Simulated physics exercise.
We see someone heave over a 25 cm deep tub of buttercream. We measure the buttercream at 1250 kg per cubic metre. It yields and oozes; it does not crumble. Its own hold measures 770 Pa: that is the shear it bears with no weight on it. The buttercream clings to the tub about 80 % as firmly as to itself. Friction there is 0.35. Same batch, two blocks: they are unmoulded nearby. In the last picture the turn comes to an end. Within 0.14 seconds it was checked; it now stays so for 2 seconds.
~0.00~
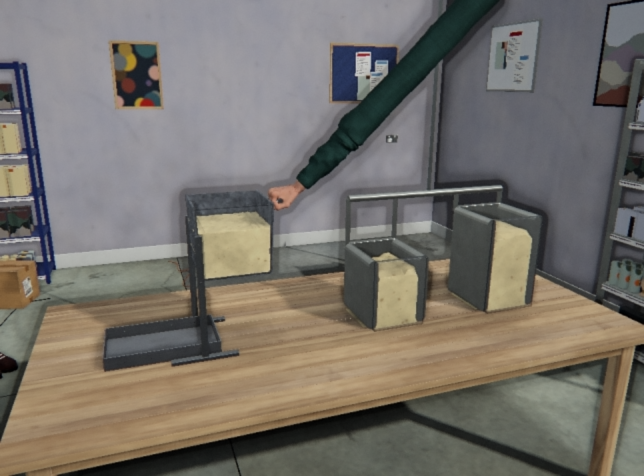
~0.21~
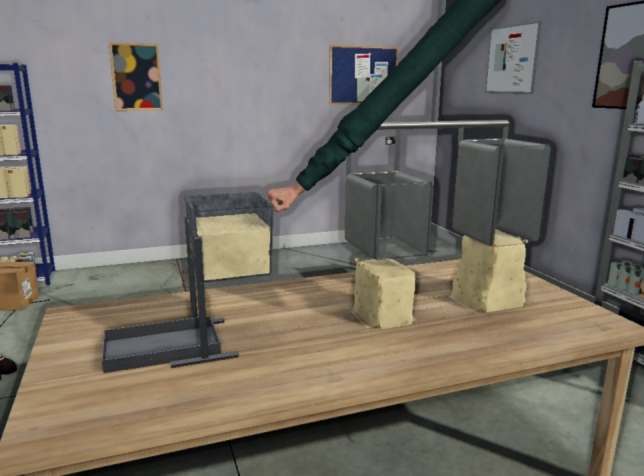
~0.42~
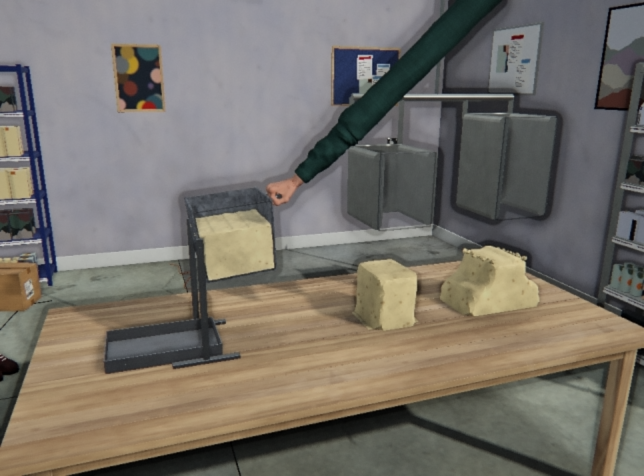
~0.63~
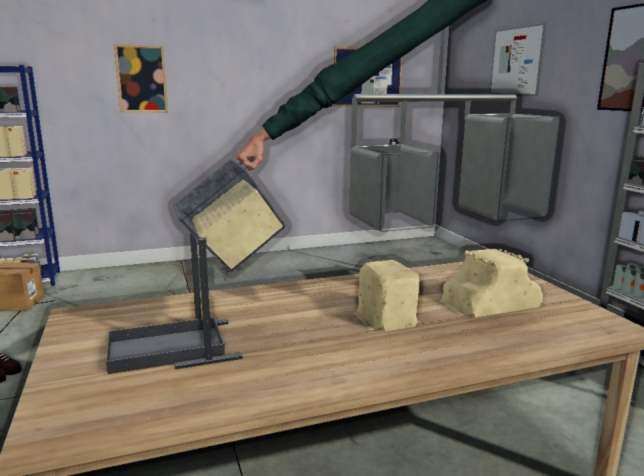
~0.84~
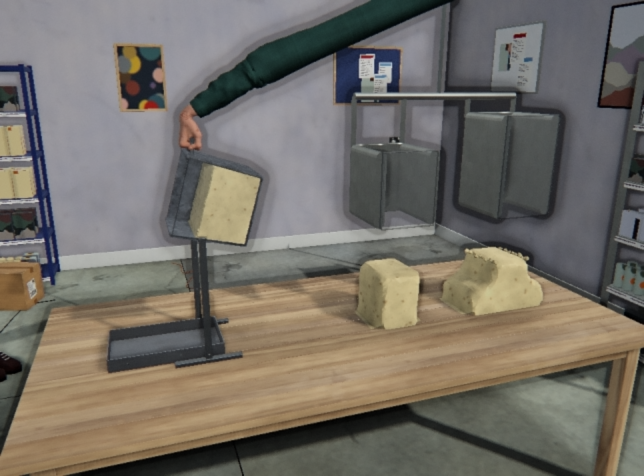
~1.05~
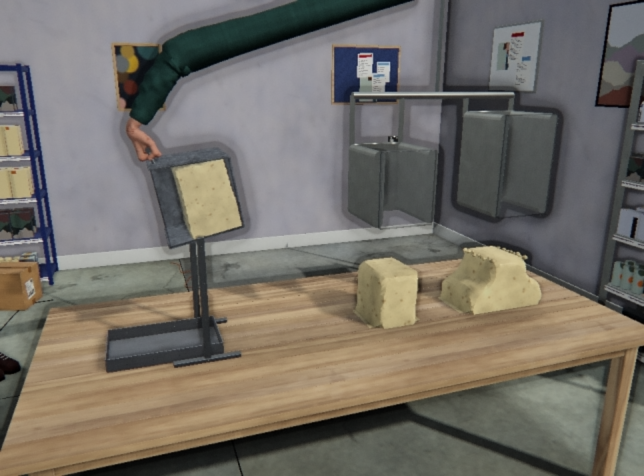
A metal frame lifts two grey moulds off pale yellow blocks on a wooden table; the smaller block keeps its shape while the larger one slumps into a lumpy mound. Then a green-sleeved arm swings the open tub on the left anticlockwise until it stands on its side, the buttercream still inside.
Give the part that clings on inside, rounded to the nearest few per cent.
The part that clings on inside is close to 55 %.
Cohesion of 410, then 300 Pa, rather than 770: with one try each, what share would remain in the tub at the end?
Respectively 40 % and 30 %.
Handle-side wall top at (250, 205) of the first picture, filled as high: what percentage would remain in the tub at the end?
I'd say around 100 percent would remain in the tub at the end.
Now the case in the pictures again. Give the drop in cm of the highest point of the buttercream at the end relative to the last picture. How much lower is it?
14 cm or so.
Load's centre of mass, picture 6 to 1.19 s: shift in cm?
The shift is near 4 cm.
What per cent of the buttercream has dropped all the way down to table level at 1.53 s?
0 per cent.
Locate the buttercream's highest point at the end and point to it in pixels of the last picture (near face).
I'd say it peaks at roughly (221, 203) in the last picture.
By 1.19 s, the tub is at 99 degrees and holds 100 %.
By 1.36 s, the tub is at 99 degrees and holds 86 %.
By 1.53 s, the tub is at 99 degrees and holds 62 %.
By 1.70 s, the tub is at 99 degrees and holds 55 %.
By 3.05 s, at the end, the tub is at 99 degrees and holds 55 %.
